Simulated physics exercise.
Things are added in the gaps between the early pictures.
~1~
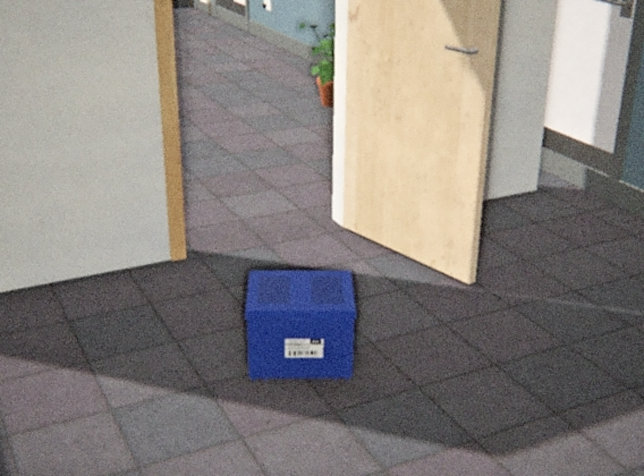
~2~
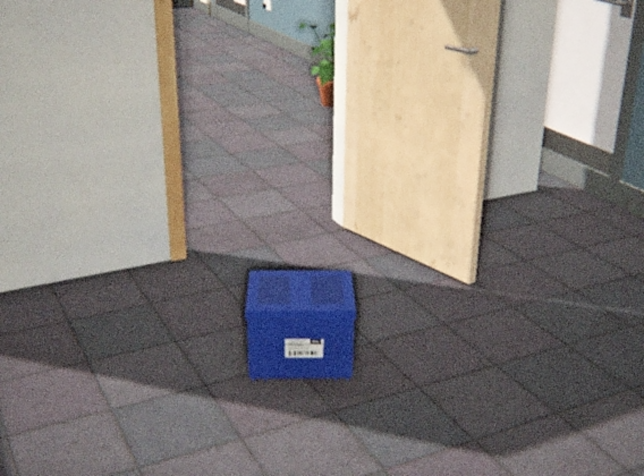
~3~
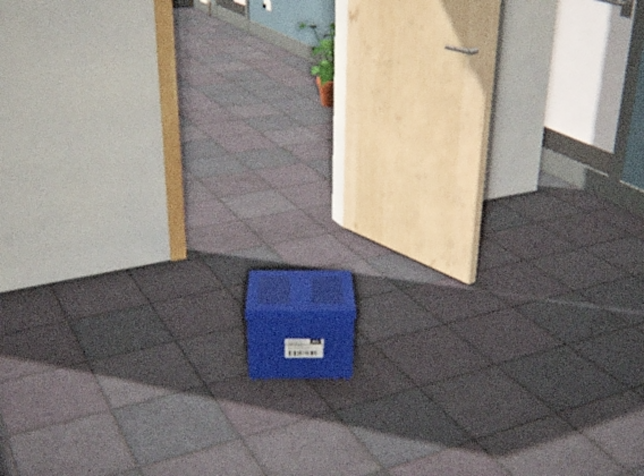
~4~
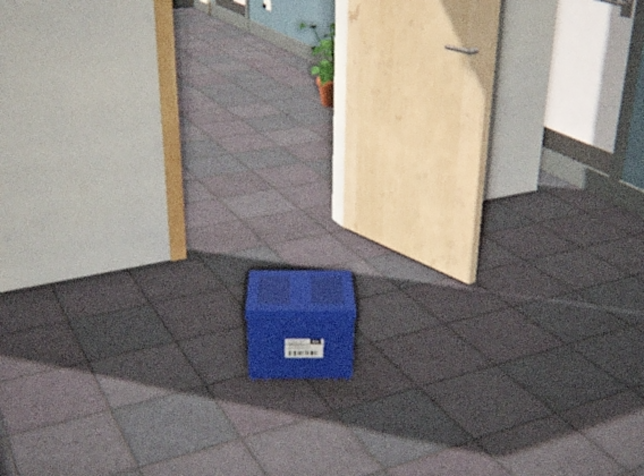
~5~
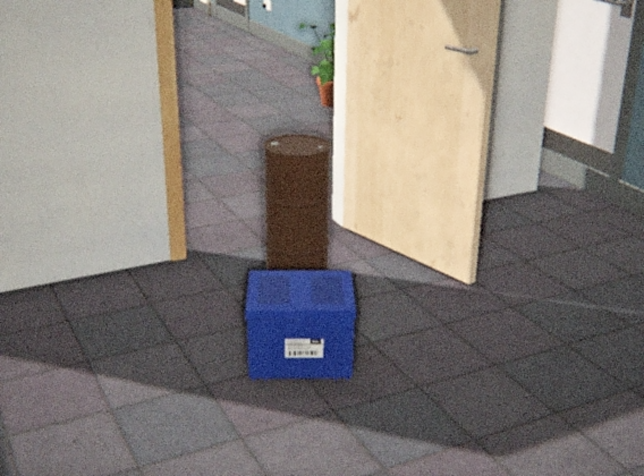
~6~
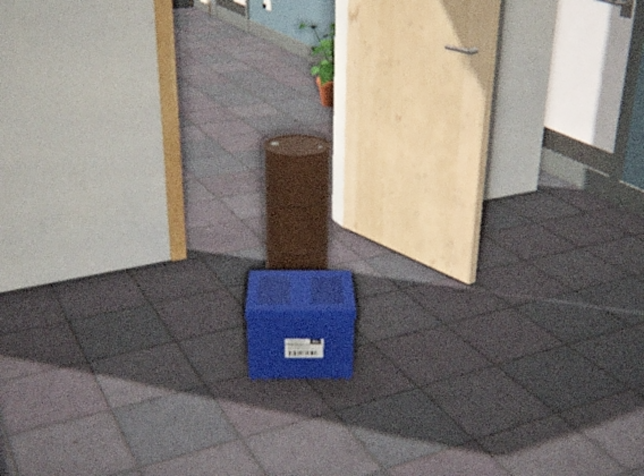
At the start, a blue tote with a white label sits alone on the tiled floor before an open doorway, its wooden door wide open and still. Nothing moves at first, then a tall brown drum is suddenly there behind the tote, and everything stays still after that.
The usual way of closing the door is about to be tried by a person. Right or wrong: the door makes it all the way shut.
Wrong.
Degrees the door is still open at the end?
About 20°.
Then, 0.70 s past the last view, door at 79°.
Then, 1.20 s past the last view, door at 47°; brown drum displaced a little near (268, 216).
Then, 1.50 s past the last view, door at 36°; brown drum displaced about its own width near (240, 211).
Then, 2.00 s past the last view, door at 25°; brown drum displaced about its own width near (214, 204).
Finally, door at 19°; moved from the start, brown drum; blue tote still in place. Final places as the last picture's camera would see them, brown drum near (202, 200).
